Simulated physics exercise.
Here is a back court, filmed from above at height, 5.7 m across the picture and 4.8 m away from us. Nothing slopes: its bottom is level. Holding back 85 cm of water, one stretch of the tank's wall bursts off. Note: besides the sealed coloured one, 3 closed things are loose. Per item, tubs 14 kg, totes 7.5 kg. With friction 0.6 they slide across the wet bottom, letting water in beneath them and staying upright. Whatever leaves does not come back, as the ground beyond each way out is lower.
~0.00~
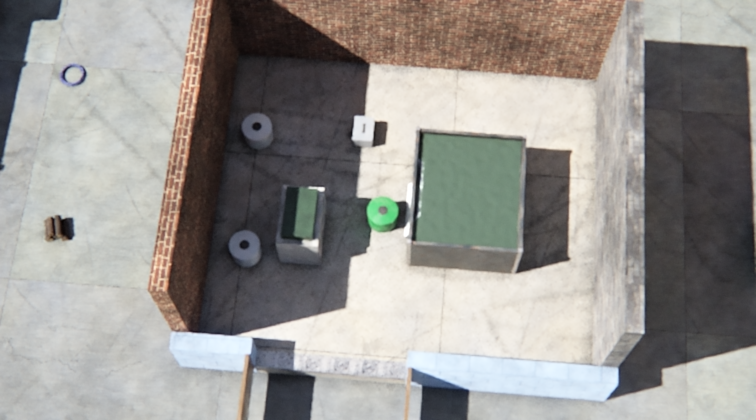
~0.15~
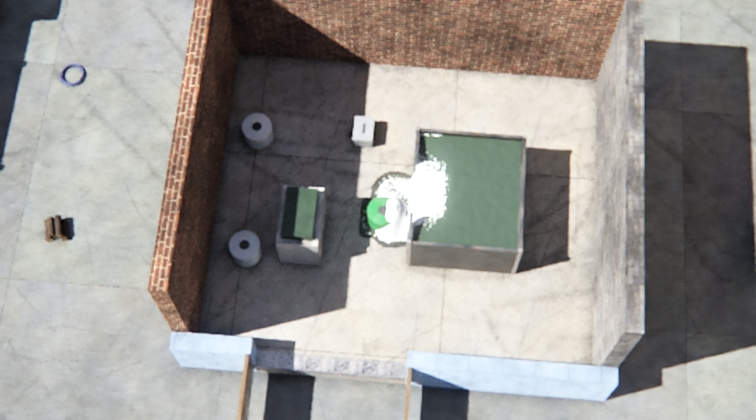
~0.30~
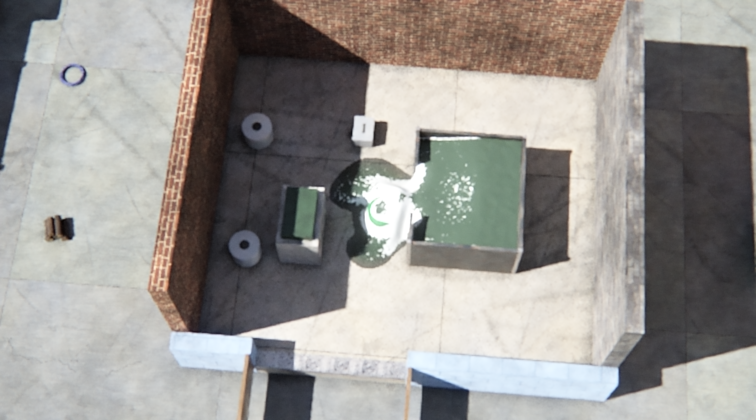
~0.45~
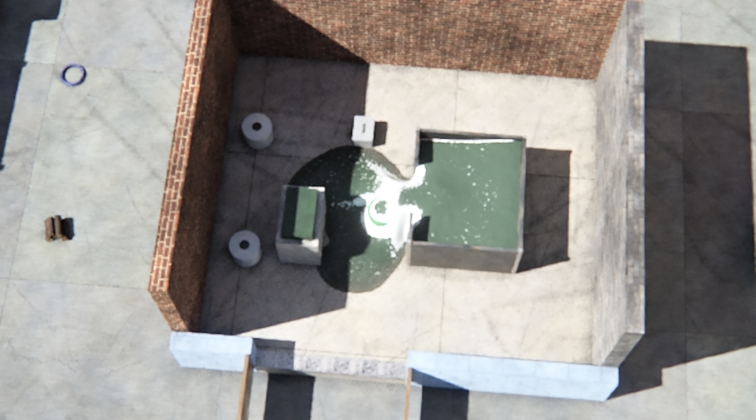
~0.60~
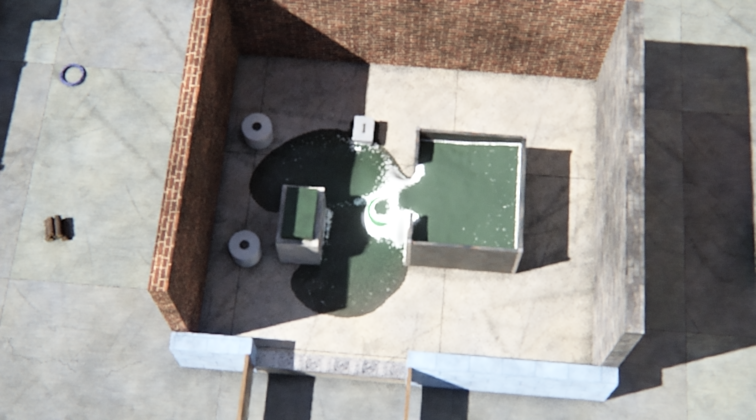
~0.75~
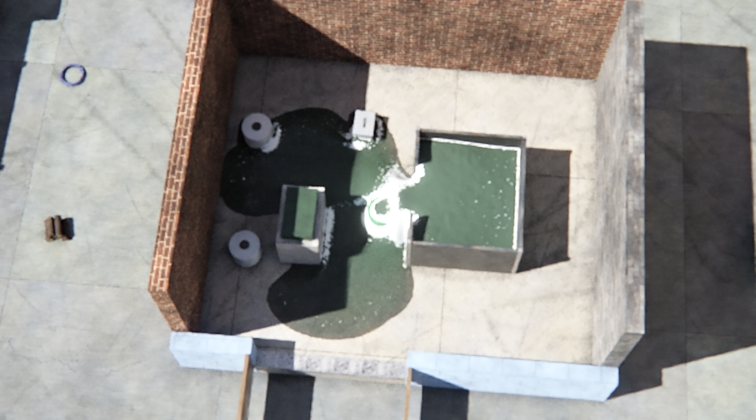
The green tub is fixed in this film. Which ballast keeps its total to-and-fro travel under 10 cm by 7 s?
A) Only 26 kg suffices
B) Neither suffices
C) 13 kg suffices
Answer: B.
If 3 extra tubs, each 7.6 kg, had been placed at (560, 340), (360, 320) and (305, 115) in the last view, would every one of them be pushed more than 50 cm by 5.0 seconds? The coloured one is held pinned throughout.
Within it, beyond it, beyond it.
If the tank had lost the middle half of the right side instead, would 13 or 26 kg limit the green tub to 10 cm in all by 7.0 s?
With that failure, the small mass keeps it.
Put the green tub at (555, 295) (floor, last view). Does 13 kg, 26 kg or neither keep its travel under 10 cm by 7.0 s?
The lighter one suffices.
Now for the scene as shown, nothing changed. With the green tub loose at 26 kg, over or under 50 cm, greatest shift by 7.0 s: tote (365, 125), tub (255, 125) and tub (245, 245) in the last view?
Above, above, below.
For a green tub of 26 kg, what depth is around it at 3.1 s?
Something like 4 centimetres.
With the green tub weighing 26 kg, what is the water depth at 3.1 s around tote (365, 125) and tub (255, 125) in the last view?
Some 4 cm at the first, some 6 cm at the second.
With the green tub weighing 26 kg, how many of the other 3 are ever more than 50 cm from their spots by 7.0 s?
By my count, 2.
After 1.4 s the green tub would be 103 cm from its start with 13 kg and 109 cm from its start with 26 kg; 19 cm of water round it then.
After 3.1 s the green tub would be 201 cm from its start with 13 kg and 221 cm from its start with 26 kg; 4 cm of water round it then.
After 4.9 s the green tub would be 201 cm from its start with 13 kg and 221 cm from its start with 26 kg; 5 cm of water round it then.
After 7.0 s the green tub would be 201 cm from its start with 13 kg and 221 cm from its start with 26 kg; 4 cm of water round it then.
